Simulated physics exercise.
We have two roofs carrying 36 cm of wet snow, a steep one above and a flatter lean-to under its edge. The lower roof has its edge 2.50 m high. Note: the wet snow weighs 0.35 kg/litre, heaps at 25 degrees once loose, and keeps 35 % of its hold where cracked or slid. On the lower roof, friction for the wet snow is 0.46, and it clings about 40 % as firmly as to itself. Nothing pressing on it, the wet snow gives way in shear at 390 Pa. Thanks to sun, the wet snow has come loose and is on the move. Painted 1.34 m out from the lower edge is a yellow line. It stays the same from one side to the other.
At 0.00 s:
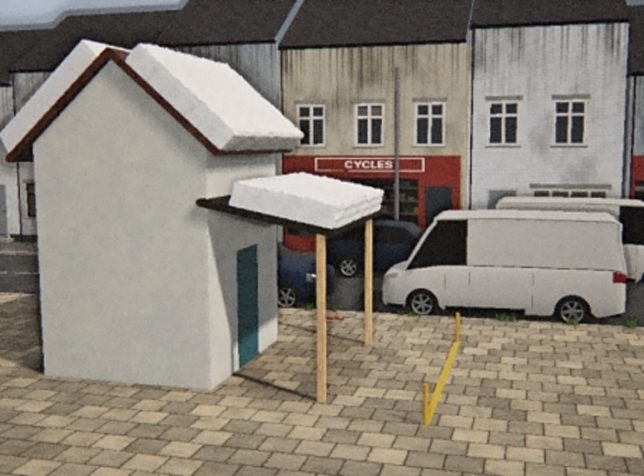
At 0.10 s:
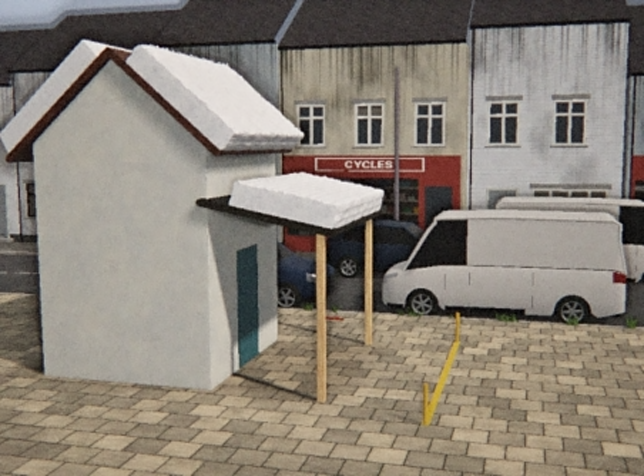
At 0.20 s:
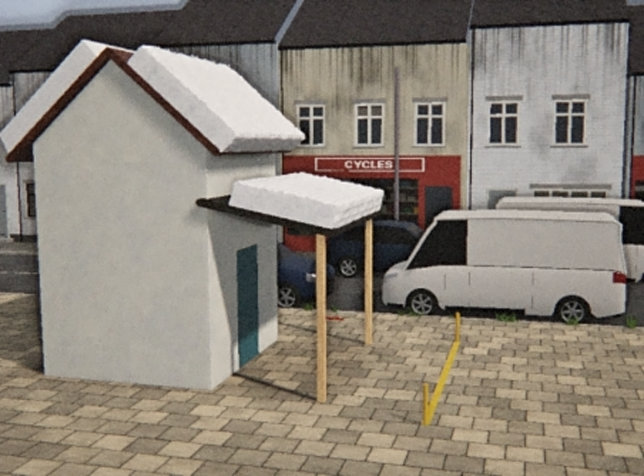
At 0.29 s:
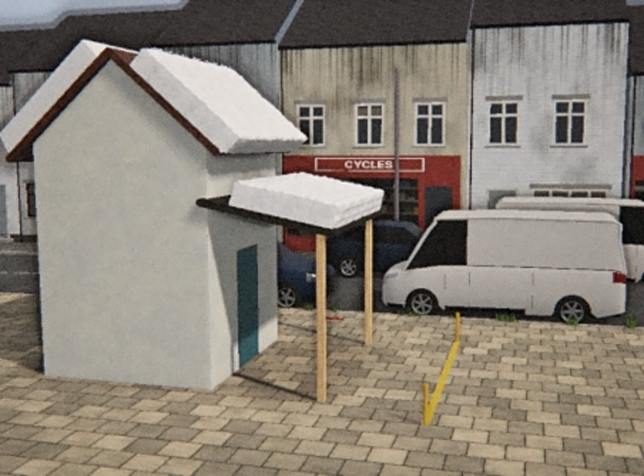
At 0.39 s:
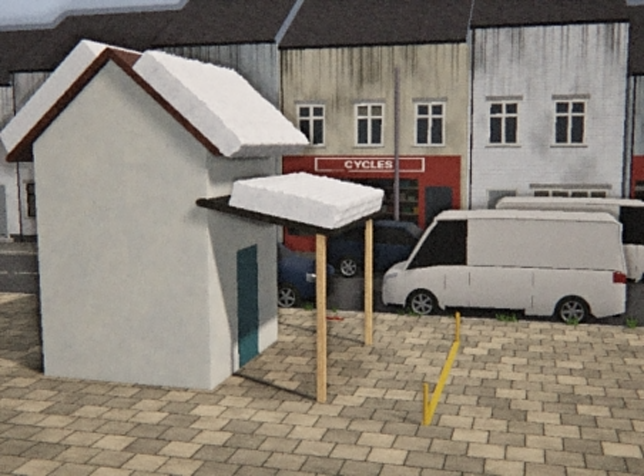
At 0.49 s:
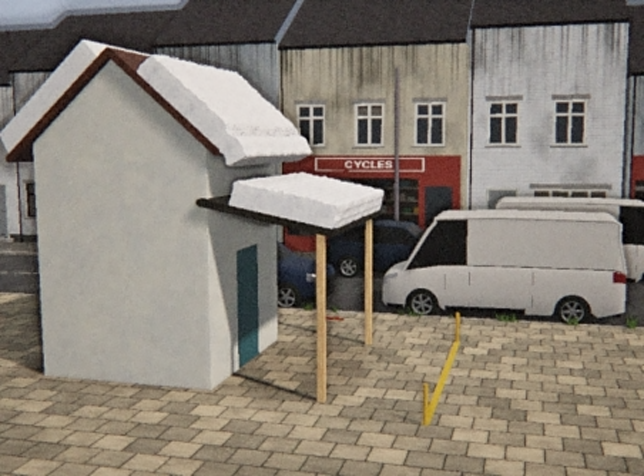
Thick white snow slab sliding slowly down a small house's steep roof, edging out above a snow-covered lean-to that stays still.
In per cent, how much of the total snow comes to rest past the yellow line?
Roughly 4 per cent.
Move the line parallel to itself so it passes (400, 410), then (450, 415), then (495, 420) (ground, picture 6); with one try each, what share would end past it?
In that order: 8 %, 1 %, 0 %.
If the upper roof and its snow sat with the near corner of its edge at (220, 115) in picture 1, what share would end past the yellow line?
Share past the line: About 20 %.
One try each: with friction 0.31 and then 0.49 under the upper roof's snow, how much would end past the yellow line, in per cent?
Respectively near 16 % and near 7 %.
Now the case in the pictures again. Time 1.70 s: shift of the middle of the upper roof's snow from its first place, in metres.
1.8 m.
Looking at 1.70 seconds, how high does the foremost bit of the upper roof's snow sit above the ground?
About 3.0 m.
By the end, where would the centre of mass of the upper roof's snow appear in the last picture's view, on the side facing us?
The middle sits at about (295, 239).
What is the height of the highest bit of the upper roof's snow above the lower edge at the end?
It ends up some 0.9 m higher than the lower edge.
By 1.04 s, none is below the lower edge and 0 % is past the line.
By 1.70 s, none is below the lower edge and 0 % is past the line.
By 2.35 s, 13 % is below the lower edge and 0 % is past the line.
By 3.00 s, 24 % is below the lower edge and 3 % is past the line.
By 4.50 s, at the end, 27 % is below the lower edge and 4 % is past the line.
